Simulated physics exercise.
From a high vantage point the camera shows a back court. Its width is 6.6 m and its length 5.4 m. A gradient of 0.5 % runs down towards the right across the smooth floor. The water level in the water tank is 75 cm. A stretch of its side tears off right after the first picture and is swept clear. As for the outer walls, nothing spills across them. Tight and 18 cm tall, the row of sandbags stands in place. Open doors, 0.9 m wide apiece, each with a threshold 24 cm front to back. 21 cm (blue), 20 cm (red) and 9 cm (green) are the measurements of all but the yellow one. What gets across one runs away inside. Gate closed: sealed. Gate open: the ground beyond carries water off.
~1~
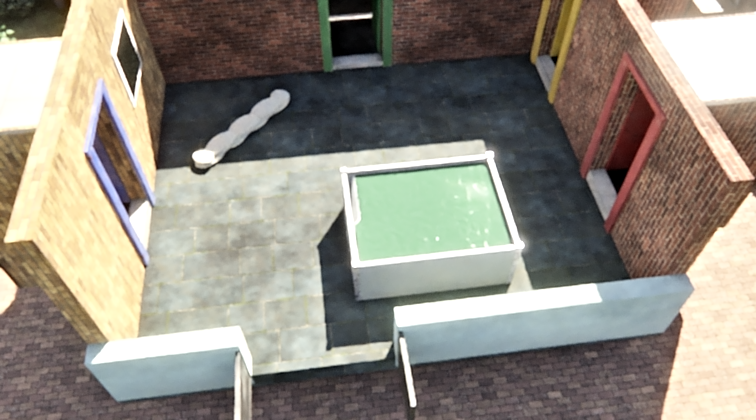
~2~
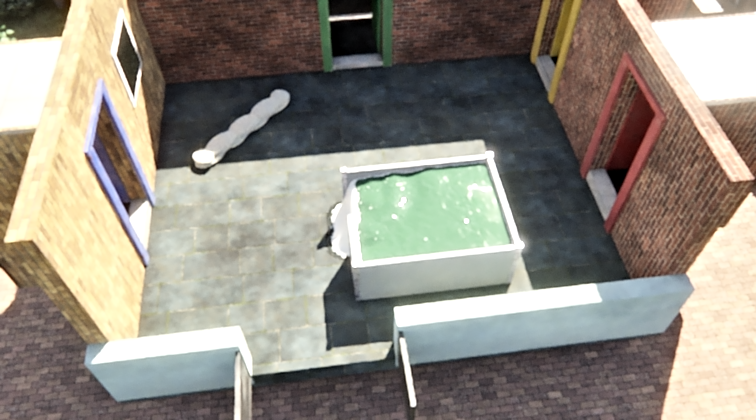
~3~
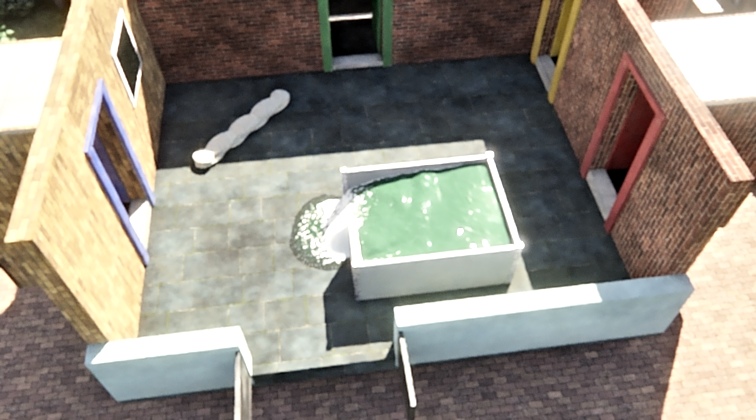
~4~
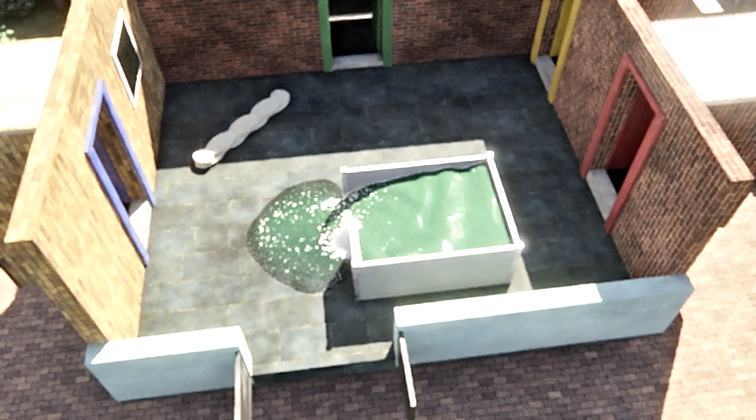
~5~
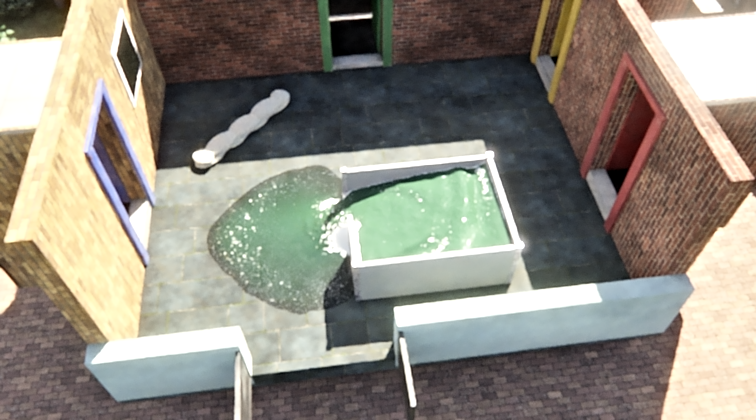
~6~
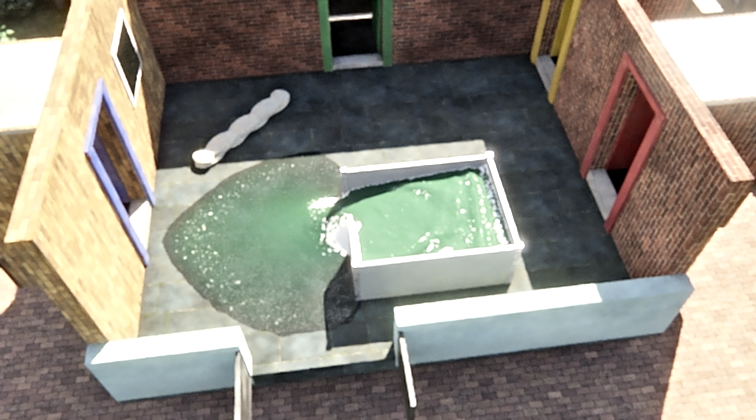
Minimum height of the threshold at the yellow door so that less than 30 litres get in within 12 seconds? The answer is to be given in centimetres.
Roughly 7 cm.
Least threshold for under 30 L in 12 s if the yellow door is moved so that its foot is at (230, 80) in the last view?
It needs roughly 8.5 cm.
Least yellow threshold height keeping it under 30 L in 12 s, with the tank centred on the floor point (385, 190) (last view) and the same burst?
At least roughly 6.5 cm high.
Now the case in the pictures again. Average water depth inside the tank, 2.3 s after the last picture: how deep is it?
On average, around 33 cm.
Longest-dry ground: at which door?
The red one comes last.
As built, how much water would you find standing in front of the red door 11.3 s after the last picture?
About 8.5 centimetres.
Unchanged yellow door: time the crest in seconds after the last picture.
Roughly 5.5 s.
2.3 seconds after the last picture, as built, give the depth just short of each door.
In cm - blue: 21, red: 0, yellow: 0, green: 2.
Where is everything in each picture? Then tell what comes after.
The first picture shows the water tank at (427, 210) is whole and still, 75 cm deep; the yellow door at (555, 33) is dry.
In the second picture, the front is at (332, 249), 0.3 m from the gap at (350, 219); 0.2 m2 of floor is wet, 75 cm left at the back.
In the third picture, the gap is at (350, 220), the front 0.8 m out at (298, 246); the back of the water tank holds 75 cm.
In the fourth picture, water pours out at (351, 220) and has run 1.4 m, to (255, 250); about 7 cm deep outside, 75 cm at the back.
In the fifth picture, water pours out at (351, 220) and has run 1.9 m, to (216, 247); about 5 cm deep outside, 71 cm at the back.
In the sixth picture, the front is at (170, 242), 2.6 m from the gap at (350, 220); 5.2 m2 of floor is wet, 63 cm left at the back; the yellow door at (555, 33), 4.6 m from the gap, is still 4.2 m from the nearest water.
Then, 0.7 s after the last picture water covers 30 % of the floor, deepest (34 cm) near (339, 231); it has not reached the yellow door.
Then, 2.3 s after the last picture water covers 40 % of the floor, deepest (25 cm) near (145, 273); it has not reached the yellow door.
Then, 11.3 s after the last picture water covers 95 % of the floor, deepest (14 cm) near (624, 312); 9 cm at the yellow door, 0 litres in over its 17 cm threshold.
At the yellow door as built, the water peaked near 11 cm, 5.5 s after the last picture.
With a threshold of 6 cm, 53 litres would have come in within the 12 s; with 8 cm, 18 litres. So under 30 litres takes about 7 cm.
